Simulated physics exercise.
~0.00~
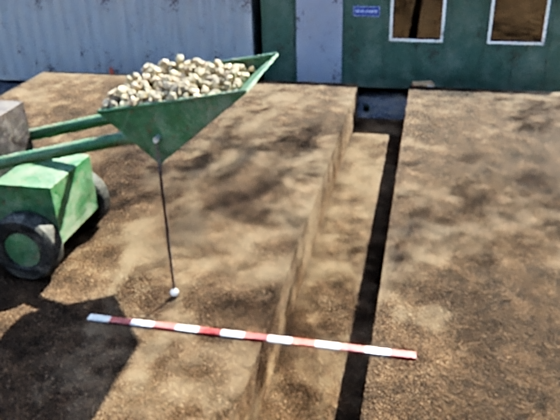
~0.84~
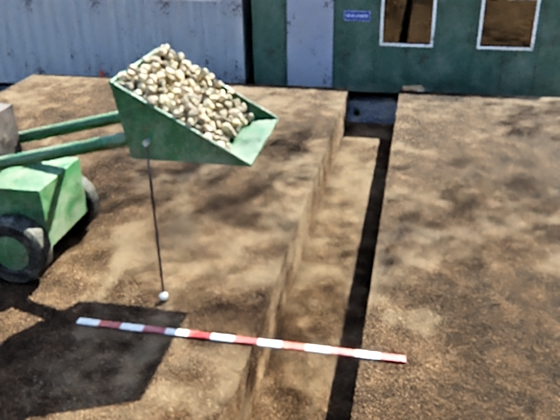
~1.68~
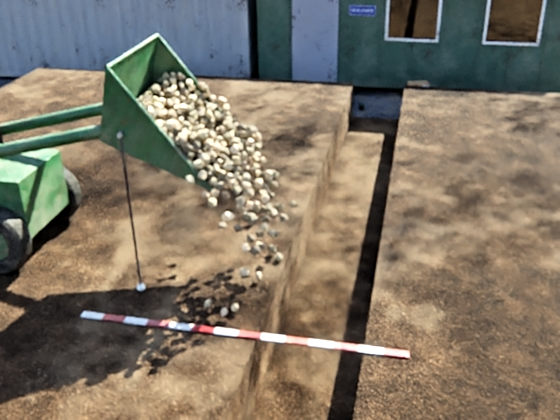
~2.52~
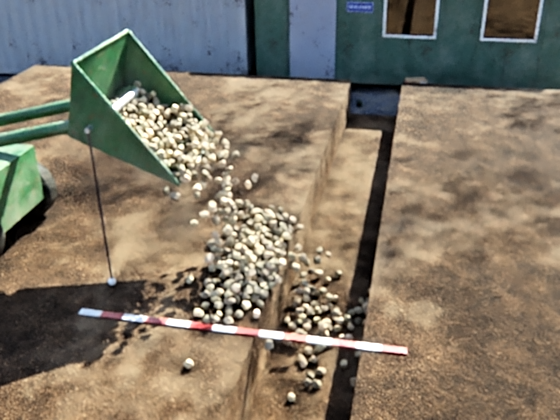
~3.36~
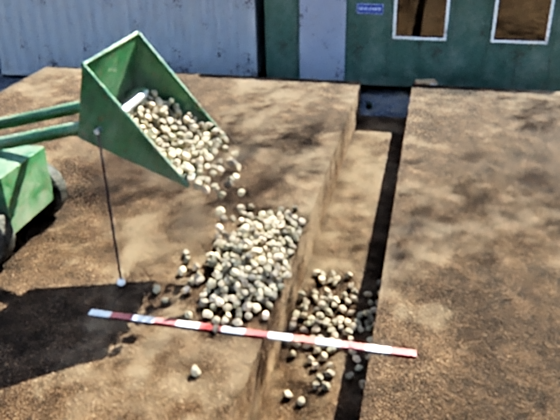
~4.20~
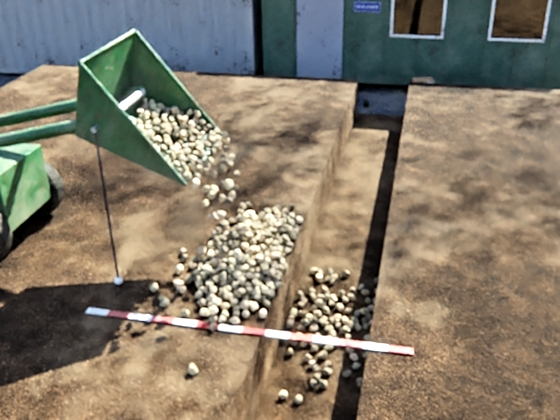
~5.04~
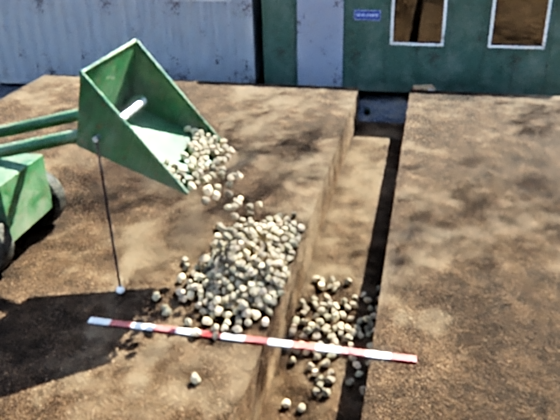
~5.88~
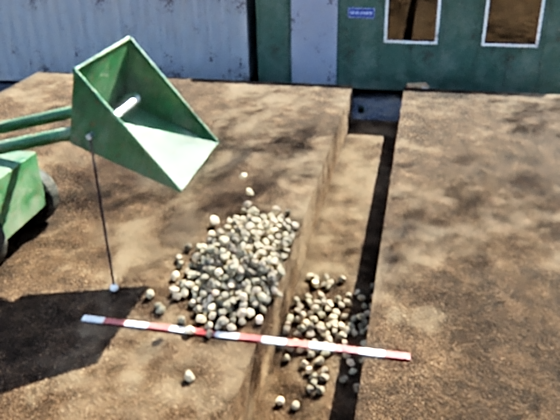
A green steel bucket heaped with pale, rounded stones juts from a small green loader at the left, seen from above in a slightly swaying view. Brown ground stretches to a green building and pale corrugated wall, with a red-and-white staff lying across a narrow trench. The bucket tips down to the right, and stones pour from its lip while the loader edges back left. They heap on the near side of the trench, some tumbling in. The bucket holds its tilt as the flow thins, ending empty above a large pile, with a smaller share in the trench.
